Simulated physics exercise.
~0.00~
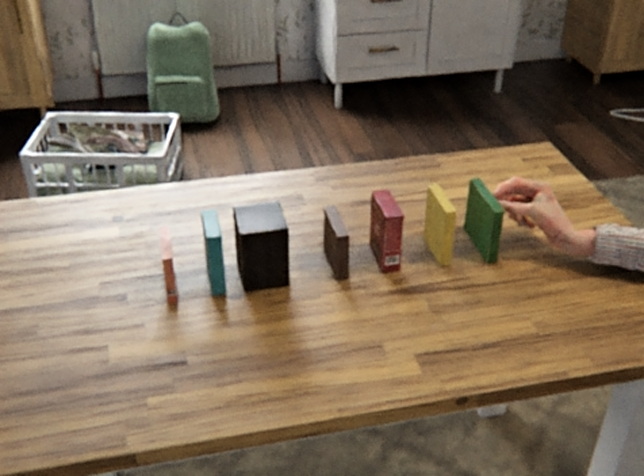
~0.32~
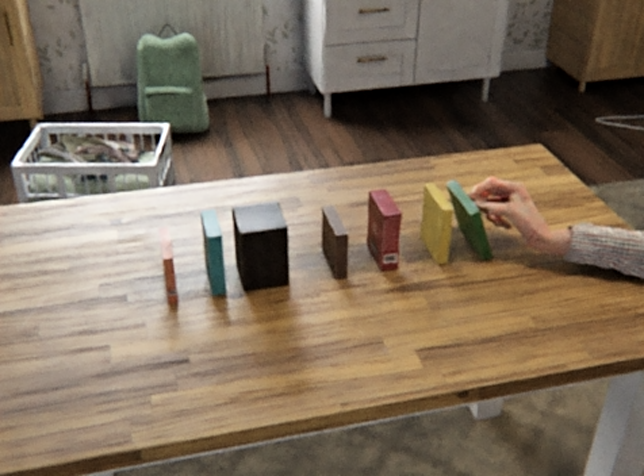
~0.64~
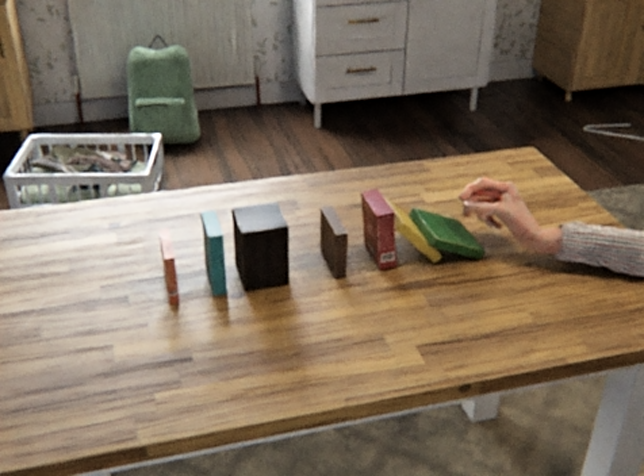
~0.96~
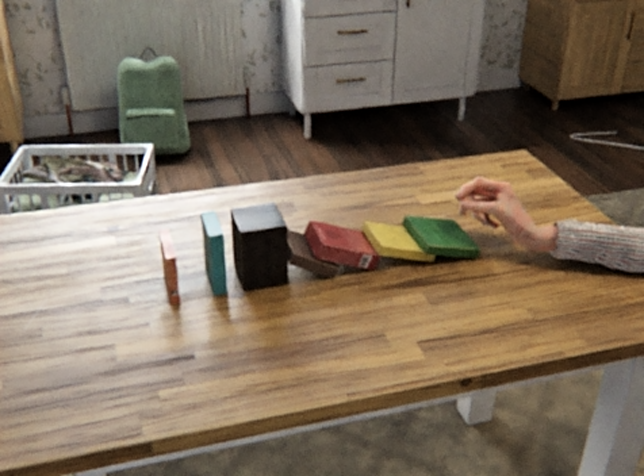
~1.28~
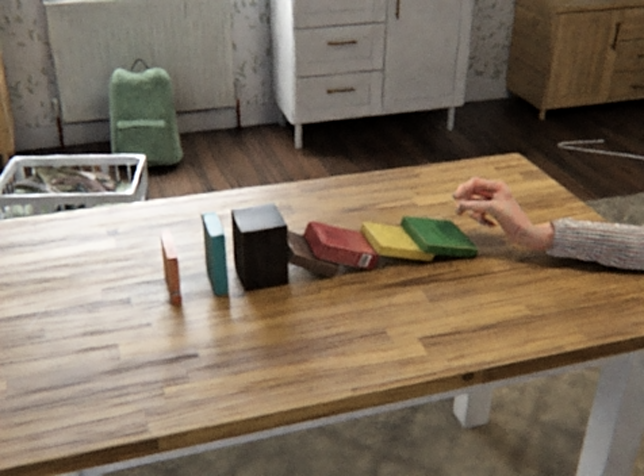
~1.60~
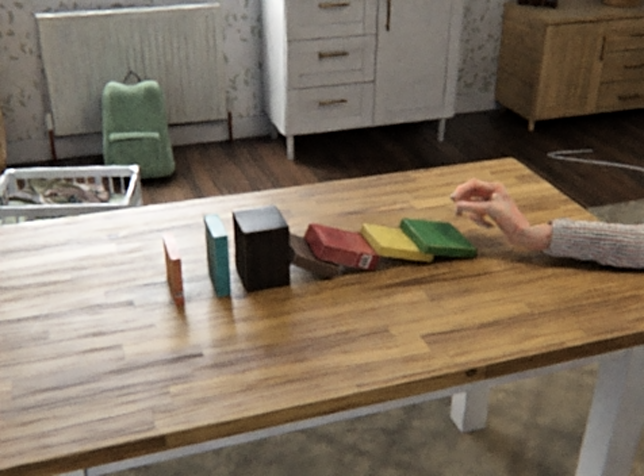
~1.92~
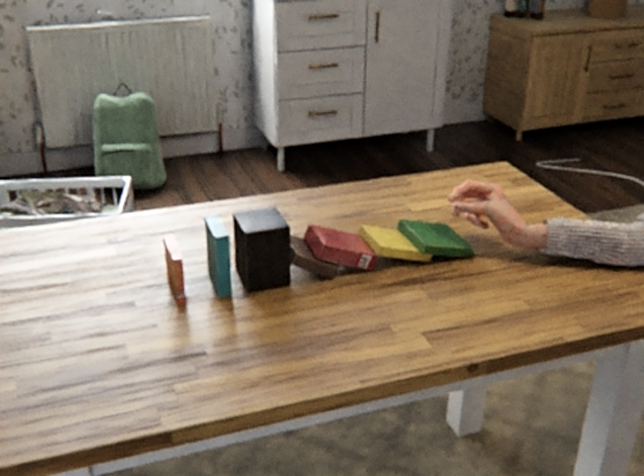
Hand tipping a green block leftward on a wooden table, toppling yellow, red and brown ones before a black block left standing.
